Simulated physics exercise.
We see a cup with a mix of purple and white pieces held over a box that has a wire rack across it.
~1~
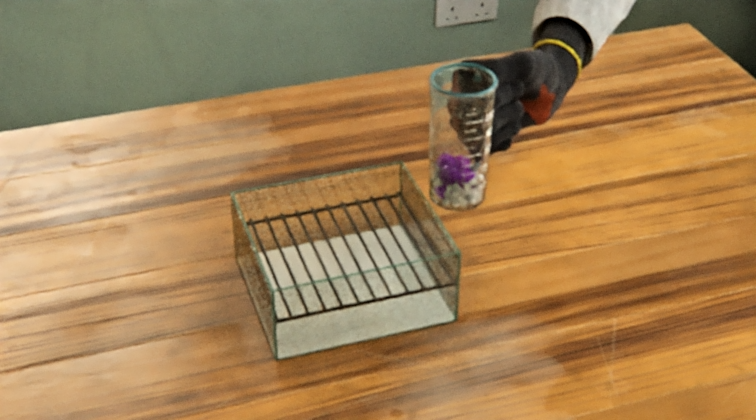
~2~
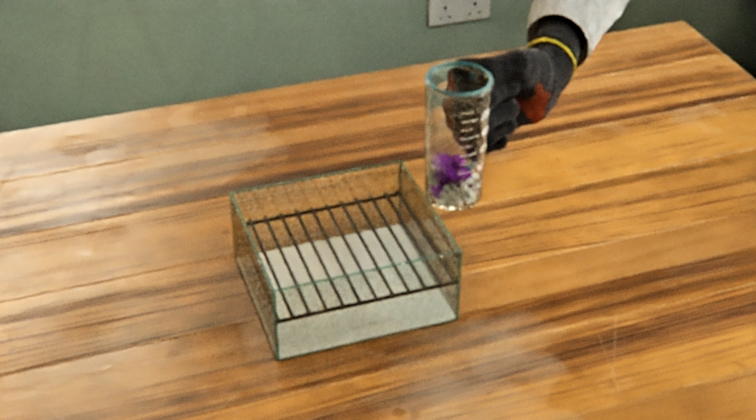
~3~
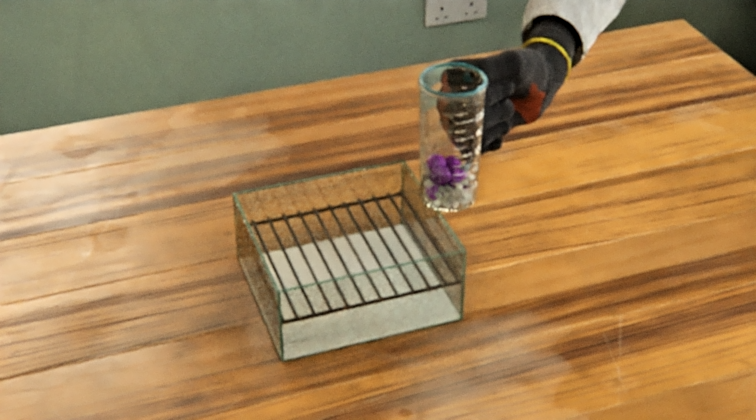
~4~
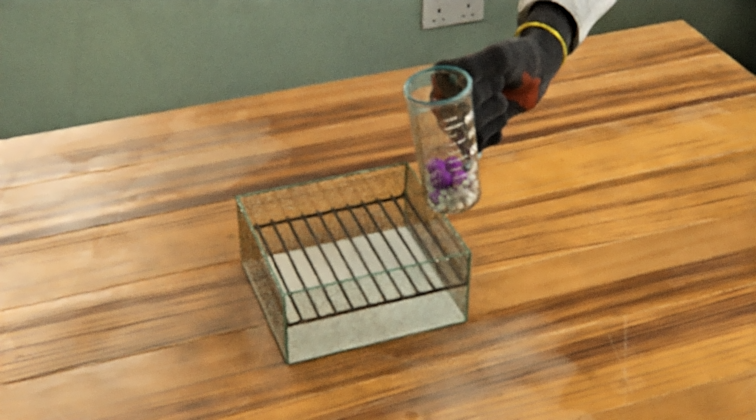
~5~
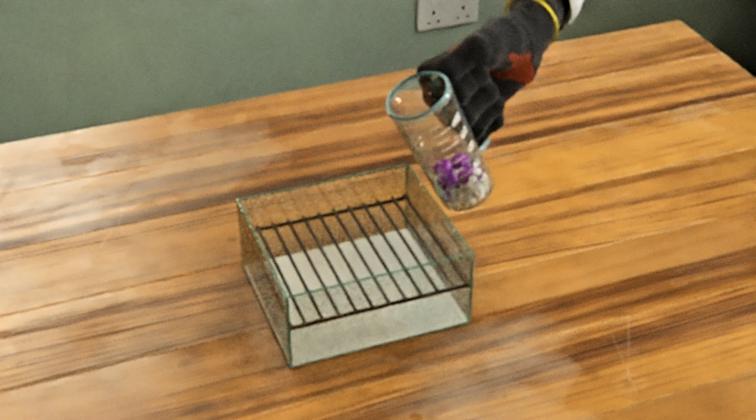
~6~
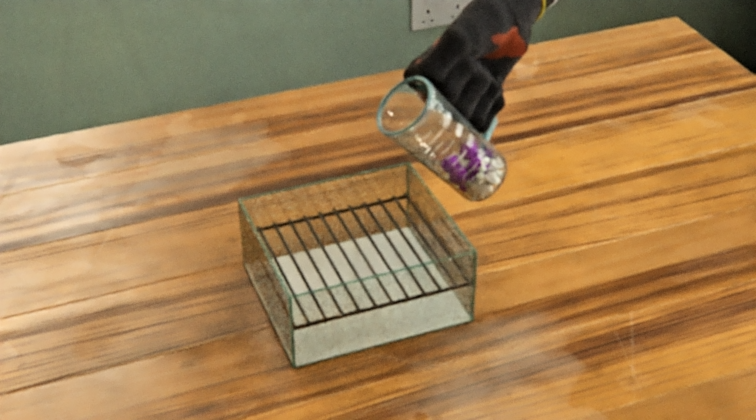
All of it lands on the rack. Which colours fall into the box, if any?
I'd say the purple bits don't fall and the white bits tumble down.
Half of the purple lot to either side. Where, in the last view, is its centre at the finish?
Its centre ends up around (317, 262) in the last picture.
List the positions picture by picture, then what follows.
In the first frame, cup at (460, 139), upright; rack at (286, 263), 12 wires across; purple gumballs at (467, 178), wider than the gaps; white sweets at (457, 183), narrower than the gaps.
In the second frame, cup at (456, 138), upright; white ones at (453, 182).
In the third frame, cup at (451, 139), upright; purple ones at (458, 178).
In the fourth frame, cup at (446, 142), tipped 9°; white ones at (451, 185).
In the fifth frame, cup at (443, 144), tipped 25°; purple ones at (467, 175).
In the sixth frame, cup at (445, 143), tipped 41°; rack at (299, 269); purple ones at (477, 165); white ones at (476, 168).
Then, 0.39 s after the last picture, purple ones, all in the cup; white ones, all in the cup.
Then, 0.74 s after the last picture, purple ones, all in the cup; white ones, all in the cup.
Then, 1.04 s after the last picture, purple ones, all on or over the wires; white ones, a stray few in the cup, about half on or over the wires, about a third under the rack.
By the end, purple ones, all on the wires, none under the rack; white ones, nearly all under the rack, a stray few outside the box.
